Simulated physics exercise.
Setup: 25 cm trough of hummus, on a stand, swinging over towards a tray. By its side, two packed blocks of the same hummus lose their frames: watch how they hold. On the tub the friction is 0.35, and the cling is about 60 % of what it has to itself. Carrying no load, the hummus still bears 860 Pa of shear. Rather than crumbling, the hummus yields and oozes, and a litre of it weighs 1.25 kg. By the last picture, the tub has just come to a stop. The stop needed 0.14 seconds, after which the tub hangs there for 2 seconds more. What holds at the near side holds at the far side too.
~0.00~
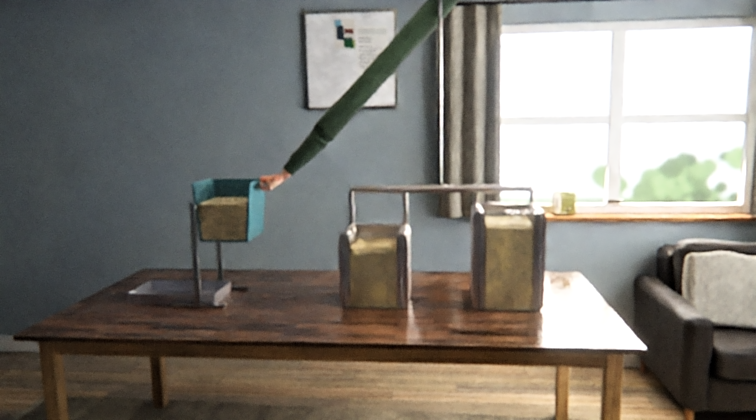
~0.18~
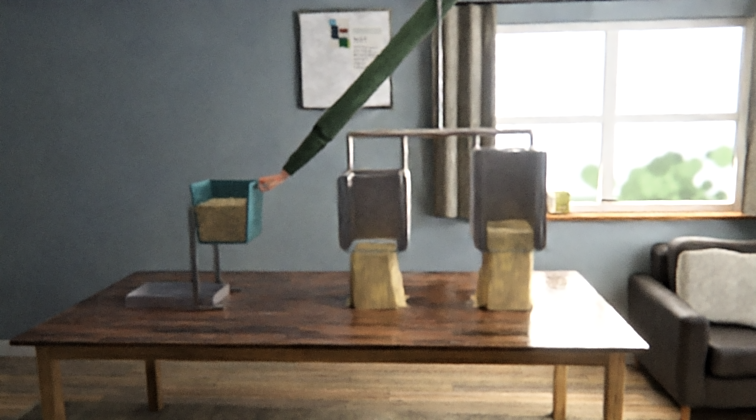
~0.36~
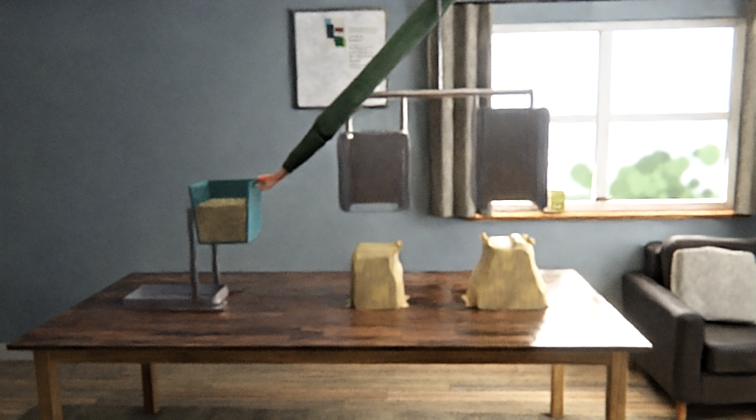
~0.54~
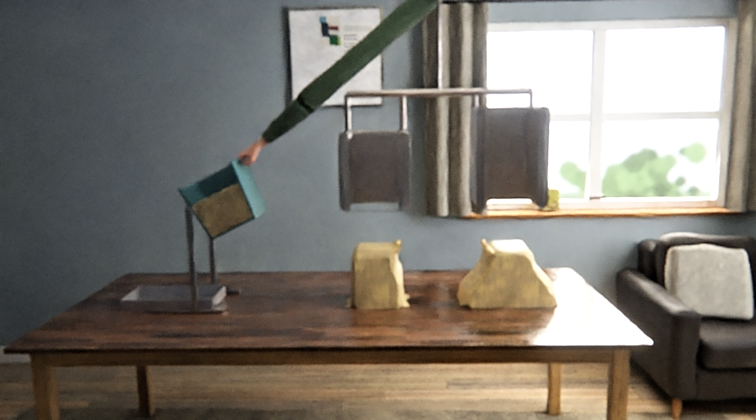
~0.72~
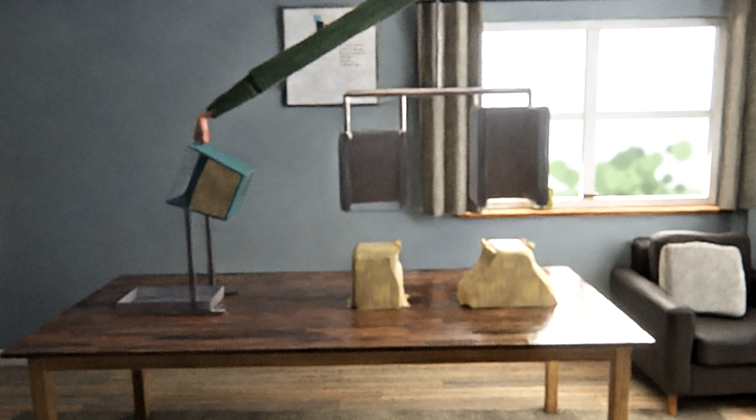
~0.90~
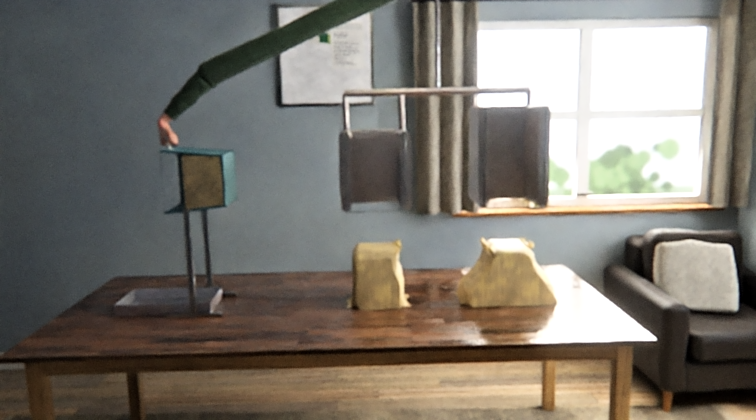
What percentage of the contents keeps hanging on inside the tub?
Near 100 %.
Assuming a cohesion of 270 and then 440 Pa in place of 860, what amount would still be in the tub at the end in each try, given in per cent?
Going in order, it's 45 % and then 55 %.
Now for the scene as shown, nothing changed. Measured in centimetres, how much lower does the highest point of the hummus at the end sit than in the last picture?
About 2 cm.
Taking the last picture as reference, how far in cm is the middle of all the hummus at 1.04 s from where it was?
Looks like around 1 cm to me.
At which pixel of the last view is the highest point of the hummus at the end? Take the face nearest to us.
It ends up highest close to (210, 159).
By 1.04 s, the tub is at 90 degrees and holds 100 %.
By 1.21 s, the tub is at 90 degrees and holds 100 %.
By 1.38 s, the tub is at 90 degrees and holds 100 %.
By 1.55 s, the tub is at 90 degrees and holds 100 %.
By 2.90 s, at the end, the tub is at 90 degrees and holds 100 %.
